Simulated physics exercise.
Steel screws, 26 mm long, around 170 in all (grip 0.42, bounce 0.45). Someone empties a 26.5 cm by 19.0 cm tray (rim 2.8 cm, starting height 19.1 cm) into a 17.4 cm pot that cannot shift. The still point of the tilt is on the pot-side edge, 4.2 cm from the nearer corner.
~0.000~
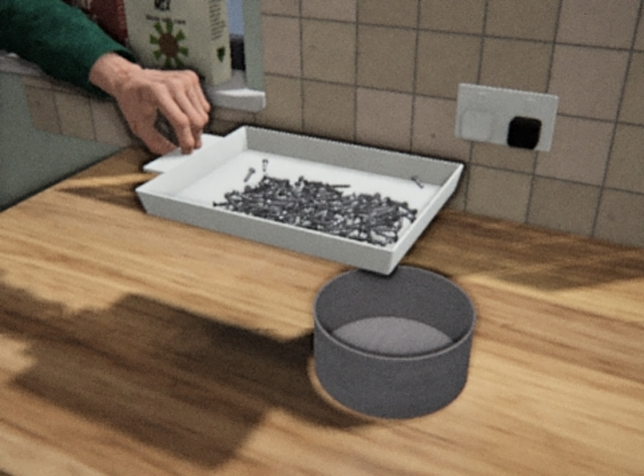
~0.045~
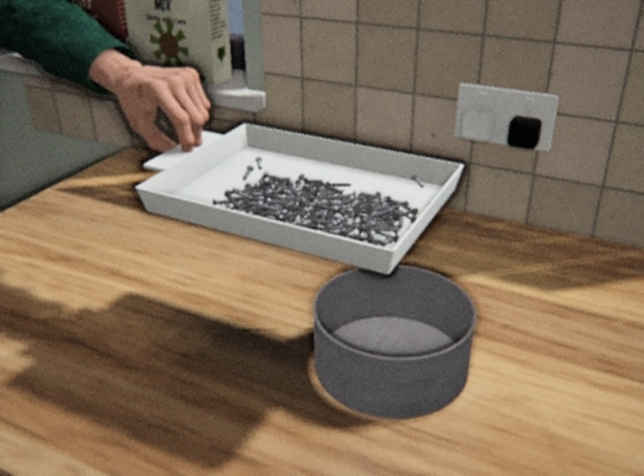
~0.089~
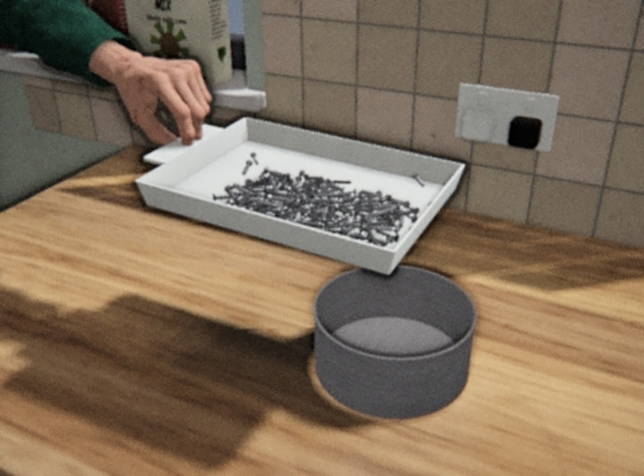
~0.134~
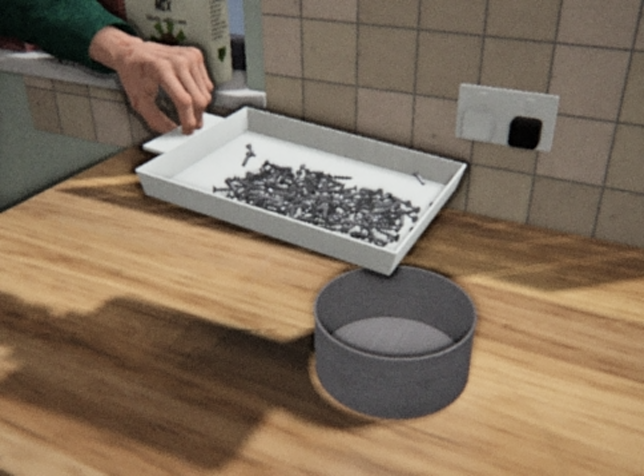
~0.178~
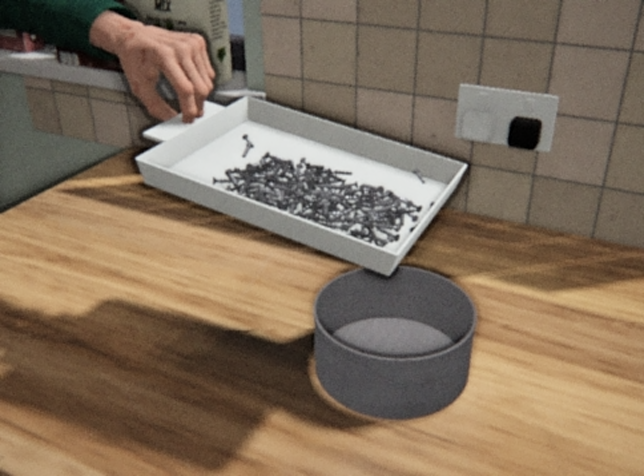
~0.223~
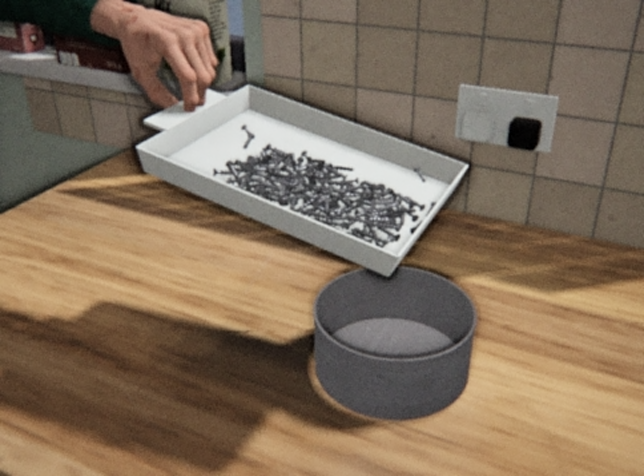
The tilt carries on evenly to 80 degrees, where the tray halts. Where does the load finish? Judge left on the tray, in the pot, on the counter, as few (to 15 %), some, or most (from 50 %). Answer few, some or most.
Left on the tray: Some; in the pot: Few; on the counter: Most.
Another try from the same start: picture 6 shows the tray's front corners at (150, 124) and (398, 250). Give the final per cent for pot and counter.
Pot 10, counter 60.
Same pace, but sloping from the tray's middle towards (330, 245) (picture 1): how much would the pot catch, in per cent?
About 0 per cent.
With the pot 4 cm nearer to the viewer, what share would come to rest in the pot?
In that case some 15 per cent.
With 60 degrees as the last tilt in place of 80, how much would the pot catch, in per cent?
It would be near 0 per cent.
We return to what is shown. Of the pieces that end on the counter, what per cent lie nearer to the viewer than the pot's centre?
Some 80 per cent.
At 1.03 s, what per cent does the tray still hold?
Some 95 per cent of the load.
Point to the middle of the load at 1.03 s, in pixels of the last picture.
Near (421, 220).
After 0.71 s, tilt 44 degrees; the tray holds 100 %, the pot 0 %.
Then, at 1.03 s, tilt 66 degrees; the tray holds 95 %, the pot 0 %.
Then, at 1.45 s, tilt 80 degrees; the tray holds 50 %, the pot 5 %.
At rest (3.4 s), tray 25 %, pot 5 %, counter 70 %.
